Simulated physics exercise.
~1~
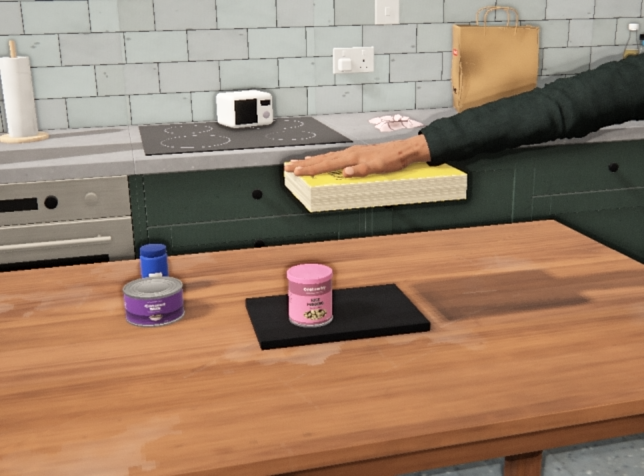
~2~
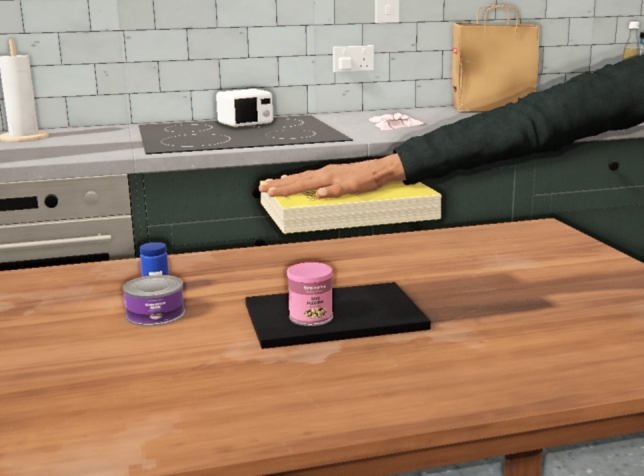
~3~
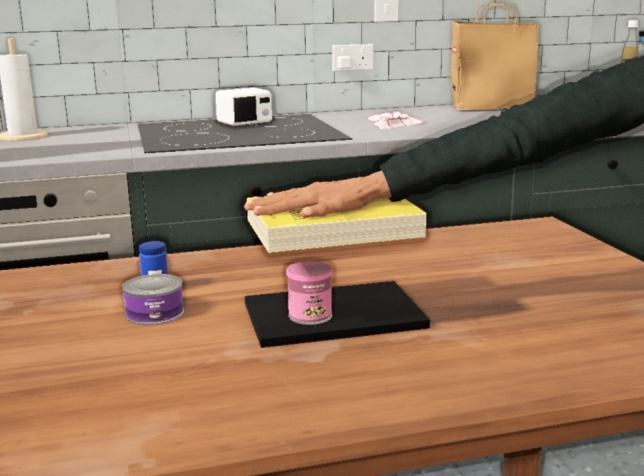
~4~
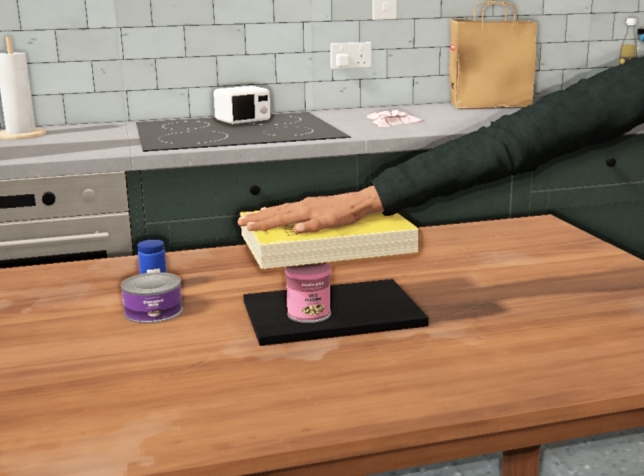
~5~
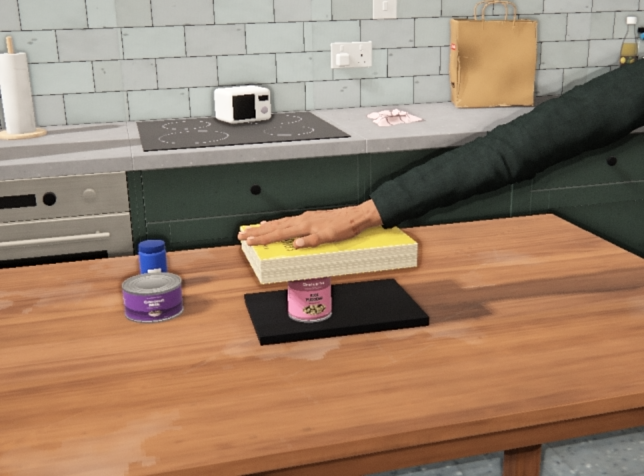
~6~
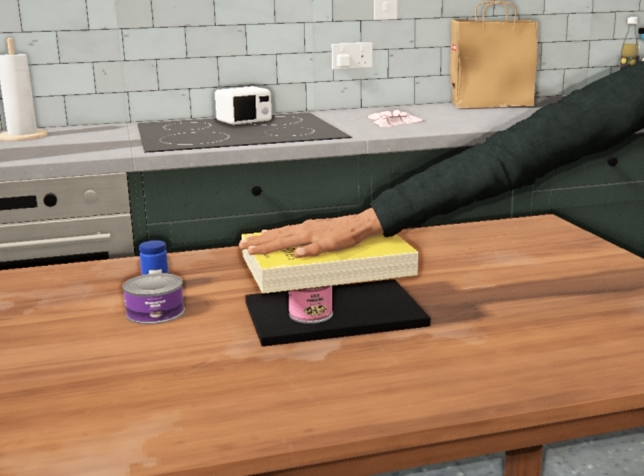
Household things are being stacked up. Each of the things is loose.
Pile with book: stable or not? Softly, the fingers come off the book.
Stable.
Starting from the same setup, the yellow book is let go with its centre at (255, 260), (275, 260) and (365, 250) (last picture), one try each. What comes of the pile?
Try one: It topples; try two: It topples; try three: It topples.
Then, 0.60 s past the last view, nothing moves.
Then, 1.50 s past the last view, yellow book resting near (327, 255).
Finally, all 5 still in place. Final places as the last picture's camera would see them, yellow book near (327, 255). The pile stays up.
